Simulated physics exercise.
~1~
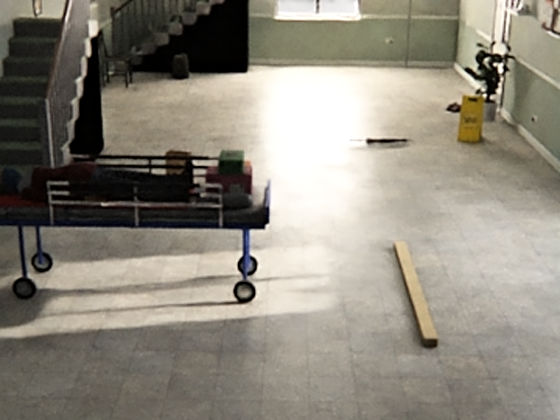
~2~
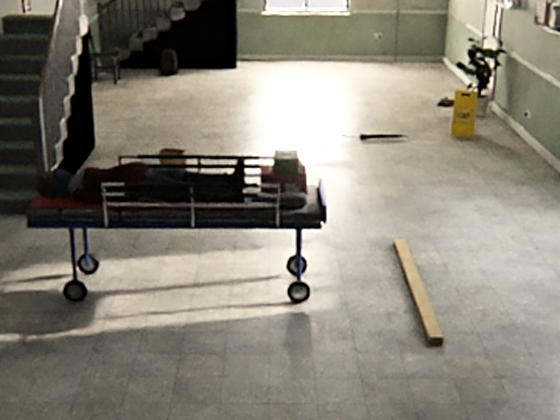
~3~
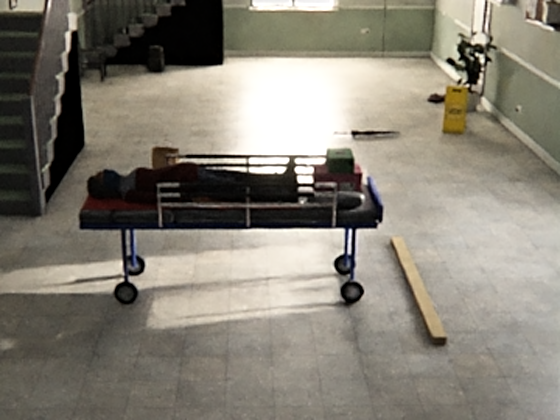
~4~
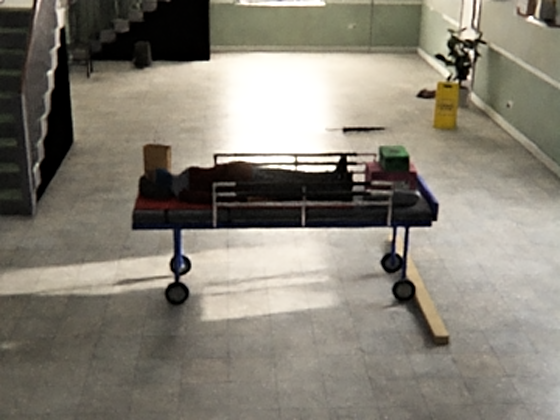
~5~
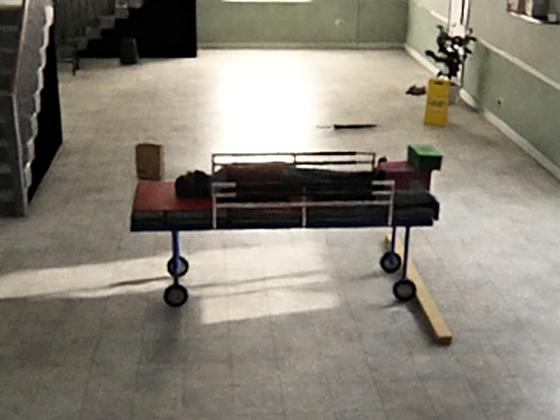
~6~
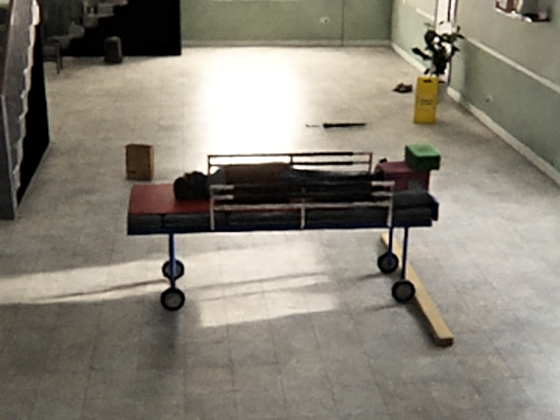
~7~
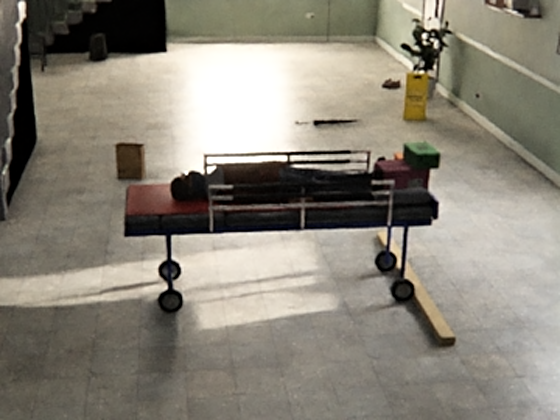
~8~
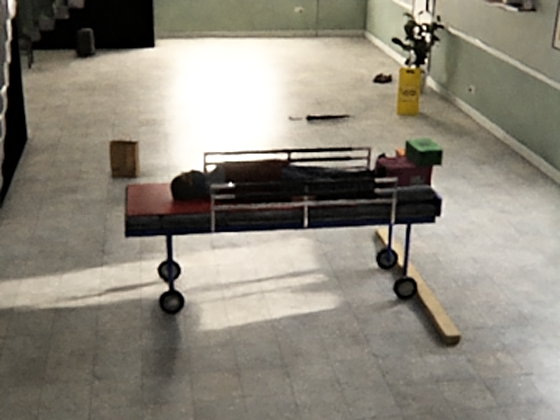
A person lying on a wheeled stretcher rolls right, stops at a sill, and stays aboard.
